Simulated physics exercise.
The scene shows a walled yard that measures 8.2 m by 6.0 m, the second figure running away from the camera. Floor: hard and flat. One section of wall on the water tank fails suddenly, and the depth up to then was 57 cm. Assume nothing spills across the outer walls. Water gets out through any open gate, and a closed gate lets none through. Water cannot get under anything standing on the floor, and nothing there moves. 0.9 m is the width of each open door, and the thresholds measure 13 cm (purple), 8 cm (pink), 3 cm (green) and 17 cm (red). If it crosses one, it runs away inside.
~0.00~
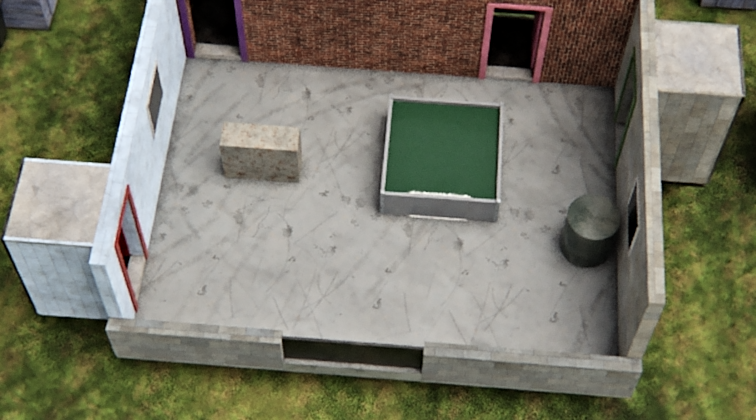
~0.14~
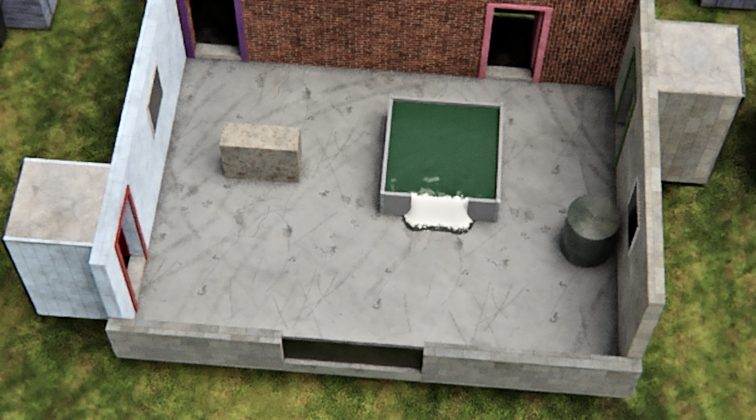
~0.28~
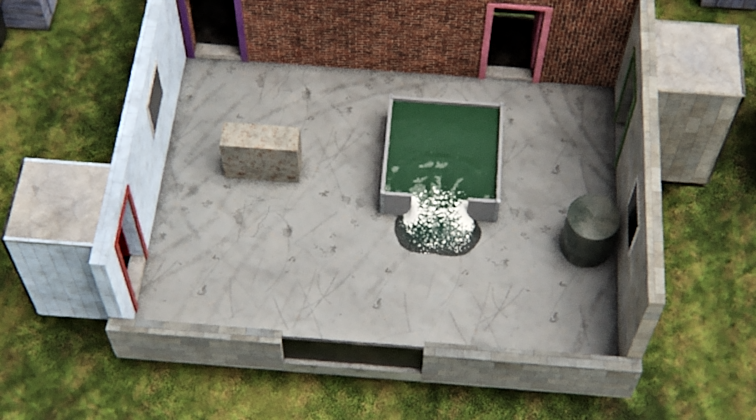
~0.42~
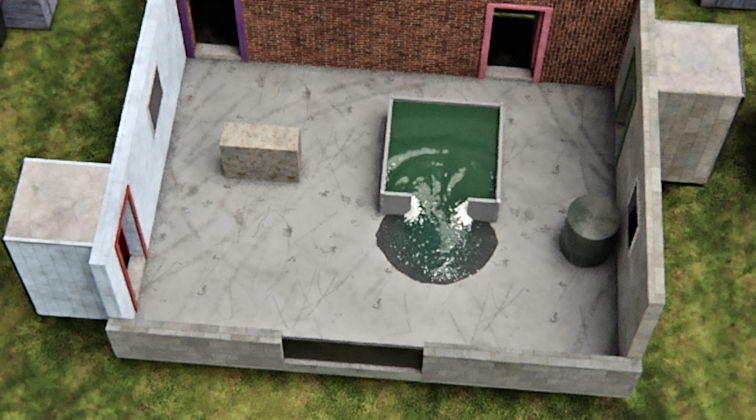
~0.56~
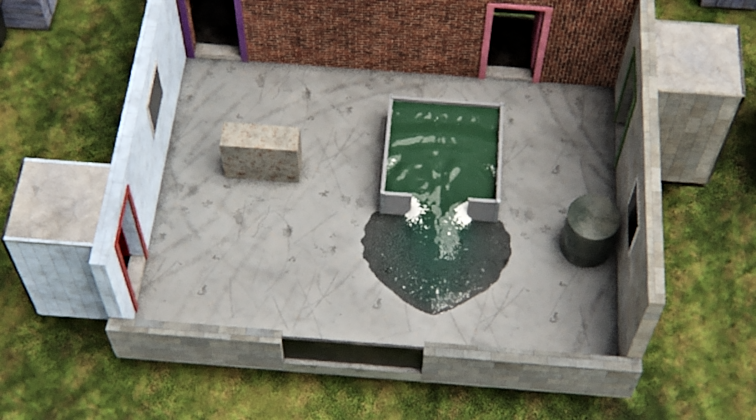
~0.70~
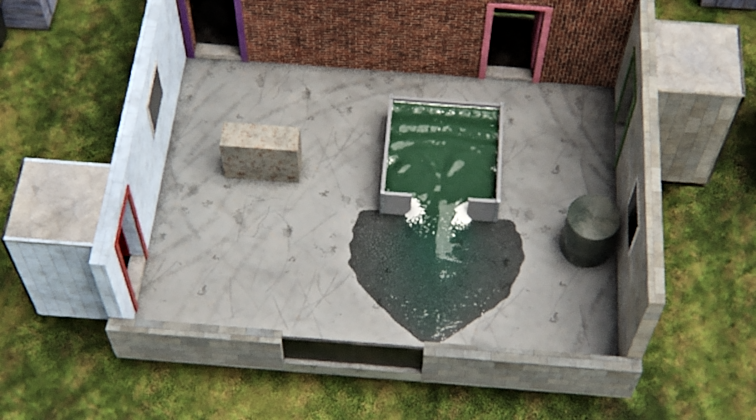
In a walled yard, green water bursts through a tank's front wall and spreads forward across the floor.
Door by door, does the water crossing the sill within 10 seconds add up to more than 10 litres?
Outcome: The purple door lets in less than the cap. The pink door lets in less than the cap. The green door lets in less than the cap. The red door lets in less than the cap.
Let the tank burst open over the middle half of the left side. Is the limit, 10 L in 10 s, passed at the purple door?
Then purple exceeds it.
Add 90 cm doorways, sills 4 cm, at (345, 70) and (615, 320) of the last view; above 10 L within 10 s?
Taking them in order, the first is fine and the second too much.
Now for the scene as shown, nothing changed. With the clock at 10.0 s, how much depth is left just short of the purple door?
I'd say close to 8.5 cm.
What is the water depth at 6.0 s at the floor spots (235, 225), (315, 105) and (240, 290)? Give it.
Close to 2, 0 and 4 centimetres.
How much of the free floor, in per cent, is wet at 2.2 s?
Near 30 per cent is wet.
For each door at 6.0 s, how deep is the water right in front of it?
Centimetres: Purple 0 / pink 0 / green 1 / red 10.
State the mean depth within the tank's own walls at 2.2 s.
Some 33 cm on average.
After 1.4 s water covers 20 % of the floor and is deepest (32 cm) near (441, 222); purple door not reached, pink door not reached, green door not reached, red door not reached.
After 2.2 s water covers 30 % of the floor and is deepest (27 cm) near (410, 359); purple door not reached, pink door not reached, green door not reached, red door not reached.
After 3.5 s water covers 35 % of the floor and is deepest (24 cm) near (606, 375); purple door not reached, pink door not reached, green door not reached, red door 10 cm at the sill, 0 L in.
After 6.0 s water covers 55 % of the floor and is deepest (17 cm) near (616, 327); purple door not reached, pink door not reached, green door 1 cm at the sill, 0 L in, red door 10 cm at the sill, 0 L in.
After 10.0 s water covers 85 % of the floor and is deepest (12 cm) near (131, 337); purple door 9 cm at the sill, 0 L in, pink door 6 cm at the sill, 0 L in, green door 1 cm at the sill, 0 L in, red door 9 cm at the sill, 0 L in.
